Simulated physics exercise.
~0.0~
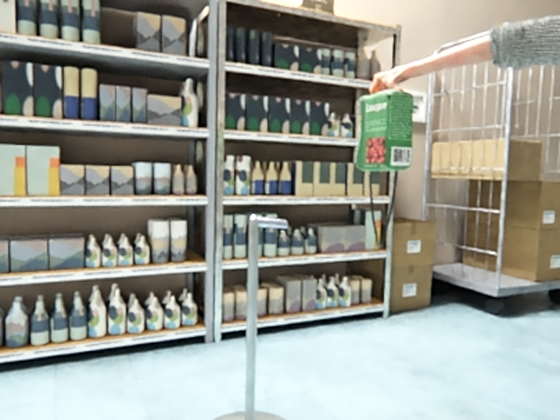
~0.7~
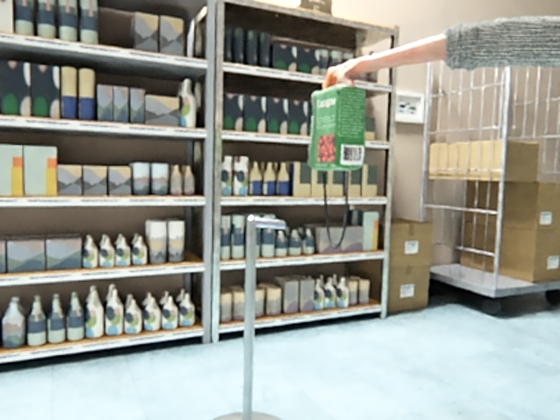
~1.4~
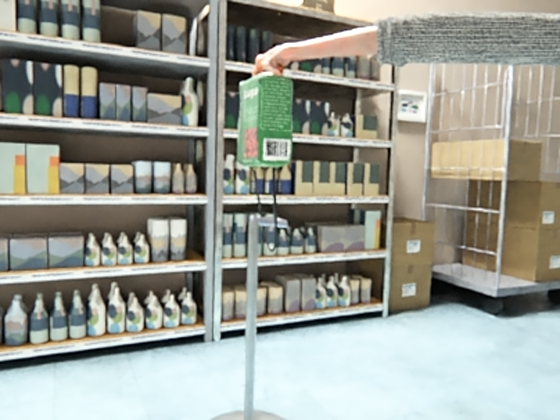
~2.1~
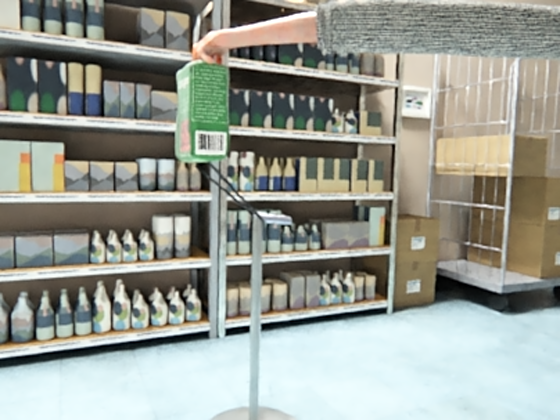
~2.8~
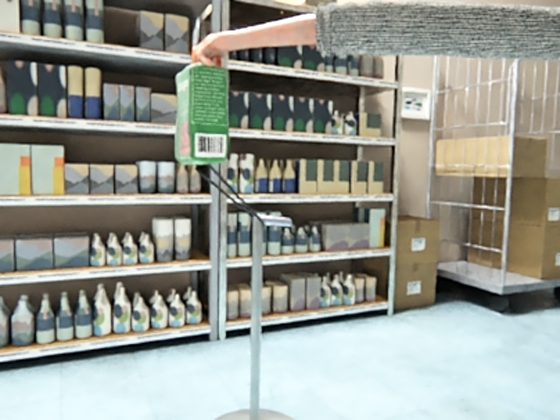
A hand carried a green sack by its top from right to left above a metal post in front of stocked shelves, until its dangling loop snagged on the post's hook and pulled tight, stopping the hand just past it.
